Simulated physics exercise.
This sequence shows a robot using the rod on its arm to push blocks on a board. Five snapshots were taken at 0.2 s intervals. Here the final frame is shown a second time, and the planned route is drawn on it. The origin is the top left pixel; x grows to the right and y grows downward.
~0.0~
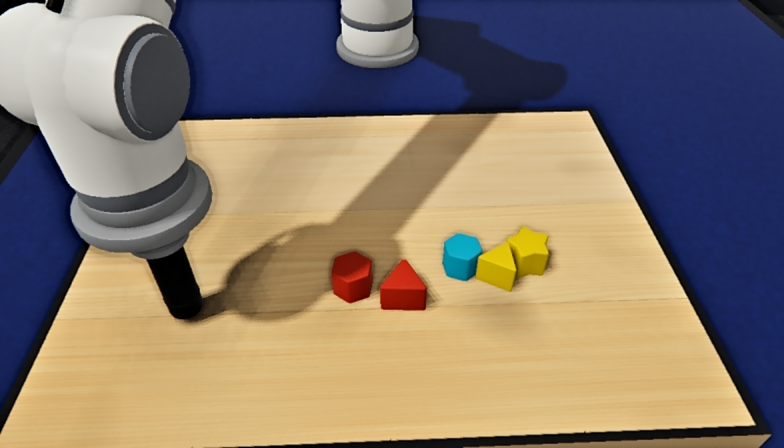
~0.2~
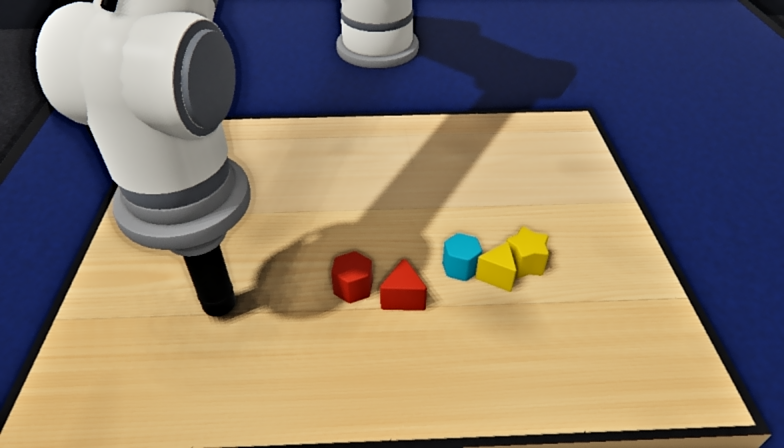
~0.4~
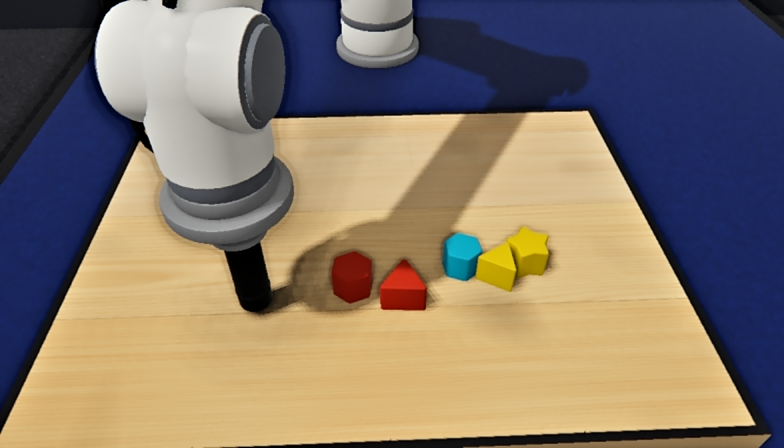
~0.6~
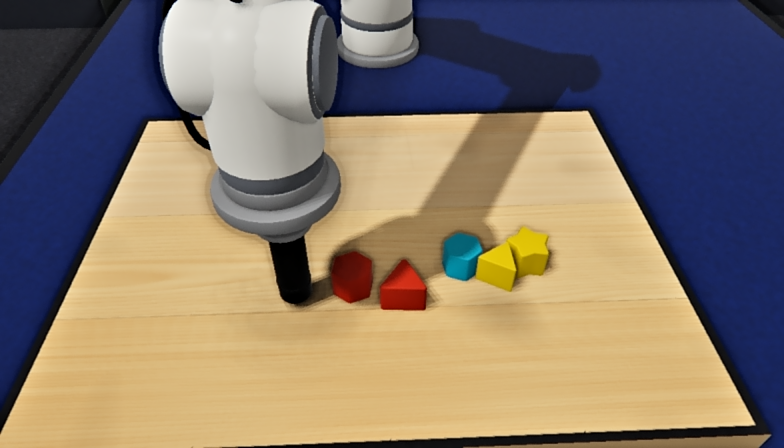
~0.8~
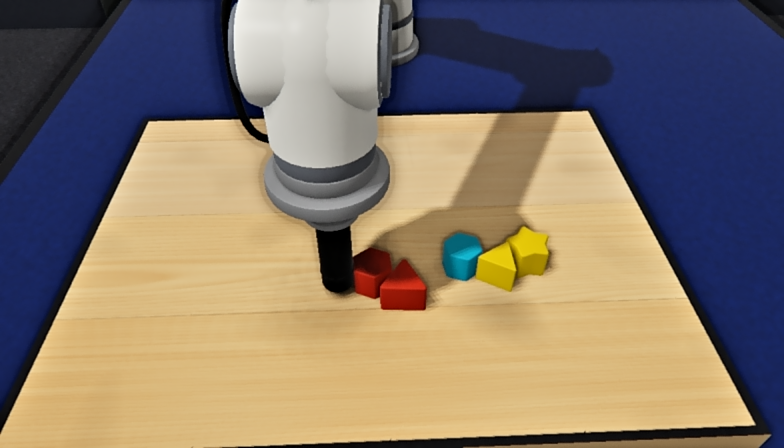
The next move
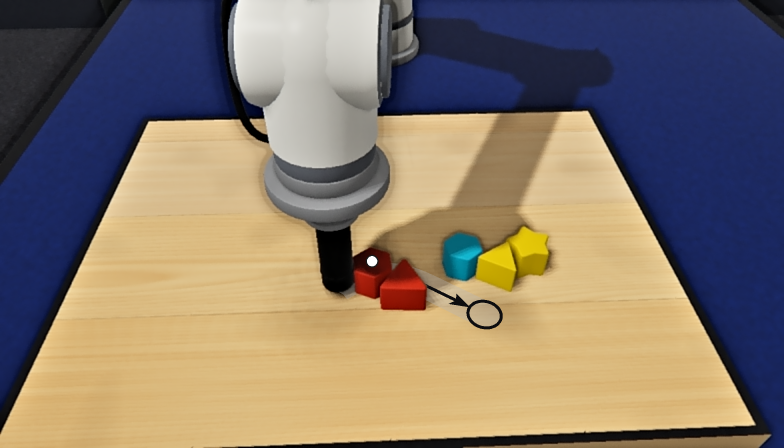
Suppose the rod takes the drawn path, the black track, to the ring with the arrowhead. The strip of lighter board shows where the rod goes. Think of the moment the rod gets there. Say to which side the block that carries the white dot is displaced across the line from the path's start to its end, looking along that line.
With start-to-end as forward, it shifts left.
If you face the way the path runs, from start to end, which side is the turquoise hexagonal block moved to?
Goes left.
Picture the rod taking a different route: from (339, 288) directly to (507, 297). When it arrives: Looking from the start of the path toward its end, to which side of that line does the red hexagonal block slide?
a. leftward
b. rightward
It's a.
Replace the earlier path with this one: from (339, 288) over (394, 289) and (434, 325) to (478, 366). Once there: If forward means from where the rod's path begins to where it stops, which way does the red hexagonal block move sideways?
It gets pushed left.
The line goes from (339, 288) by way of (388, 275) and (436, 291) to (485, 314); the dot is on the red hexagonal block.
The first path, step by step. One third of the way, rod (388, 268); red hexagonal block (423, 249); red three-sided block (414, 279), turned 40° clockwise.
Two thirds of the way, rod (437, 284); red hexagonal block (463, 252), turned 35° anticlockwise; red three-sided block (424, 290), turned 80° clockwise; turquoise hexagonal block (489, 236), turned 30° anticlockwise; yellow three-sided block (506, 257).
At the end, rod (486, 307); red hexagonal block (468, 252), turned 45° anticlockwise; red three-sided block (424, 292), turned 85° clockwise; turquoise hexagonal block (490, 233), turned 35° anticlockwise; yellow three-sided block (508, 257).
